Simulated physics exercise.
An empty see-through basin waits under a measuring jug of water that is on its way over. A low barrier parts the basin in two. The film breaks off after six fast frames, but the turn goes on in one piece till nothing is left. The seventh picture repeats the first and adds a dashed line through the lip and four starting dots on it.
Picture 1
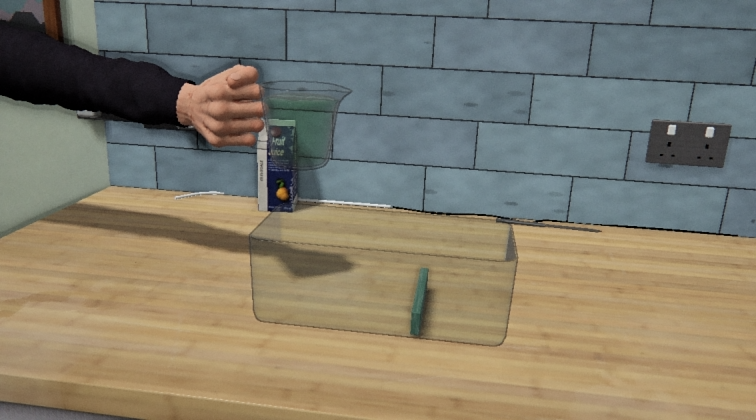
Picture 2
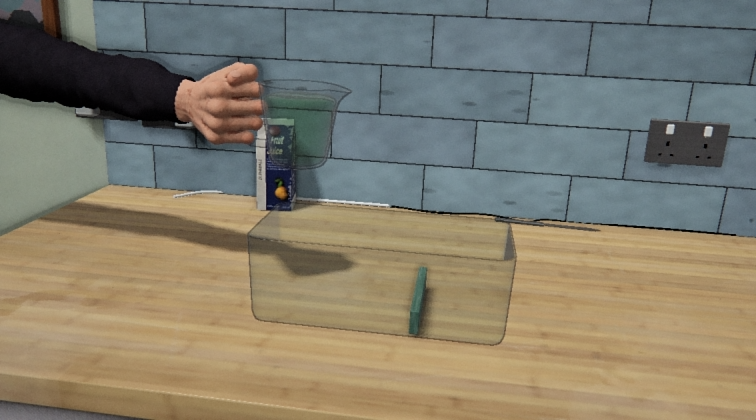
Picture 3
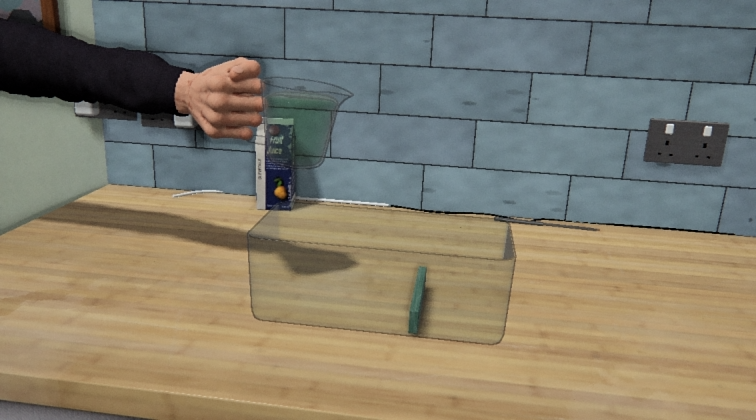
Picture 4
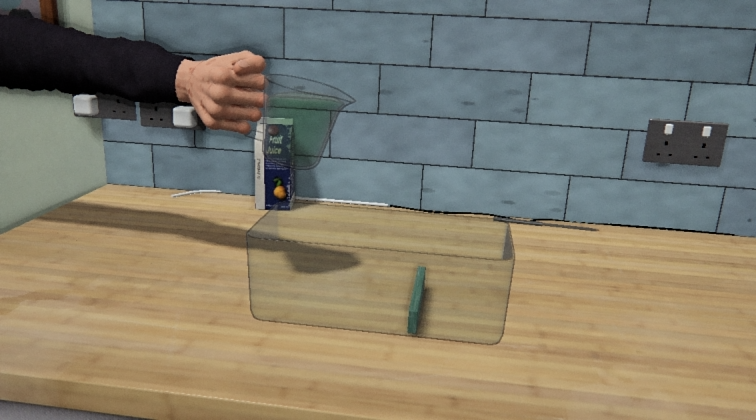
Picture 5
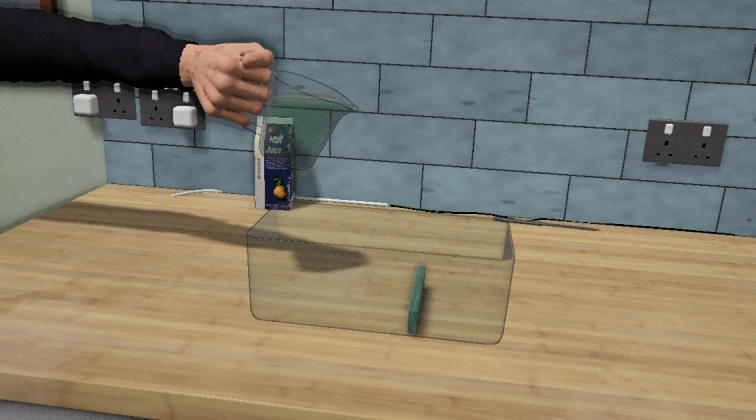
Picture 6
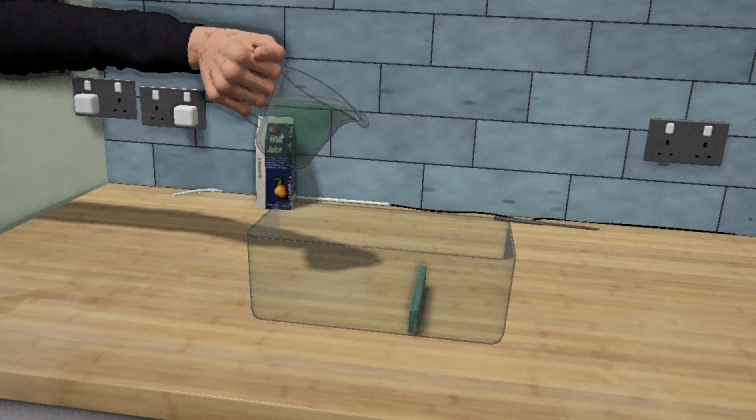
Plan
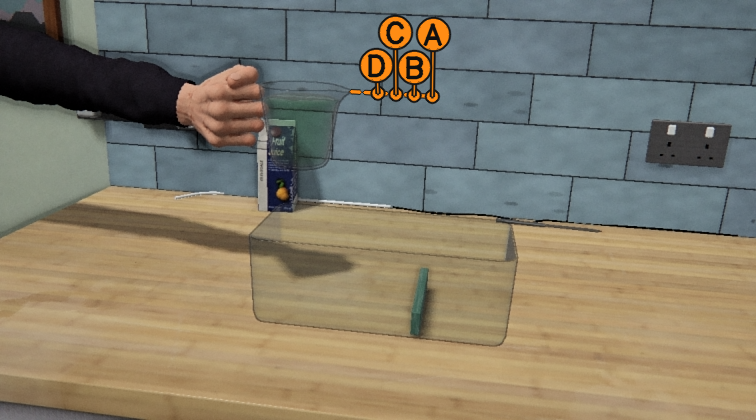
A pale wooden kitchen worktop backed by blue-grey wall tiles and dark double sockets is seen from the front and slightly above. An empty clear basin with a low green barrier standing inside, right of its middle, sits on the wood, with a small blue and green juice carton behind. At upper left, a dark-sleeved arm gradually tilts a transparent jug of greenish water rightward until the water reaches its lip, while the view stays almost still.
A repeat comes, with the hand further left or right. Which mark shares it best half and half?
The best place is D.
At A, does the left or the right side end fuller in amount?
More ends on the right.
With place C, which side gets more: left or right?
The right side.
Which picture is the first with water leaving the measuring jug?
In picture 6.
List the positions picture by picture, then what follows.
Upright, lip at (351, 91); basin from (254, 317) to (505, 344); top of the wall at (421, 288); nothing has left yet.
Upright, lip at (351, 91); nothing has left yet.
Tipped about 5°, lip at (352, 95); nothing has left yet.
Tipped about 11°, lip at (354, 101); nothing has left yet.
Tipped about 20°, lip at (357, 109); nothing has left yet.
Tipped about 29°, lip at (360, 120); water is over the lip, down to (365, 125).
On the marked copy, A at (432, 96); B at (414, 95); C at (396, 94); D at (377, 93).
For place A, about 12 % ends left of the wall and 86 % right of it; 3 % is lost outside.
For place B, about 9 % ends left of the wall and 90 % right of it.
For place C, about 25 % ends left of the wall and 75 % right of it.
For place D, about 55 % ends left of the wall and 44 % right of it.
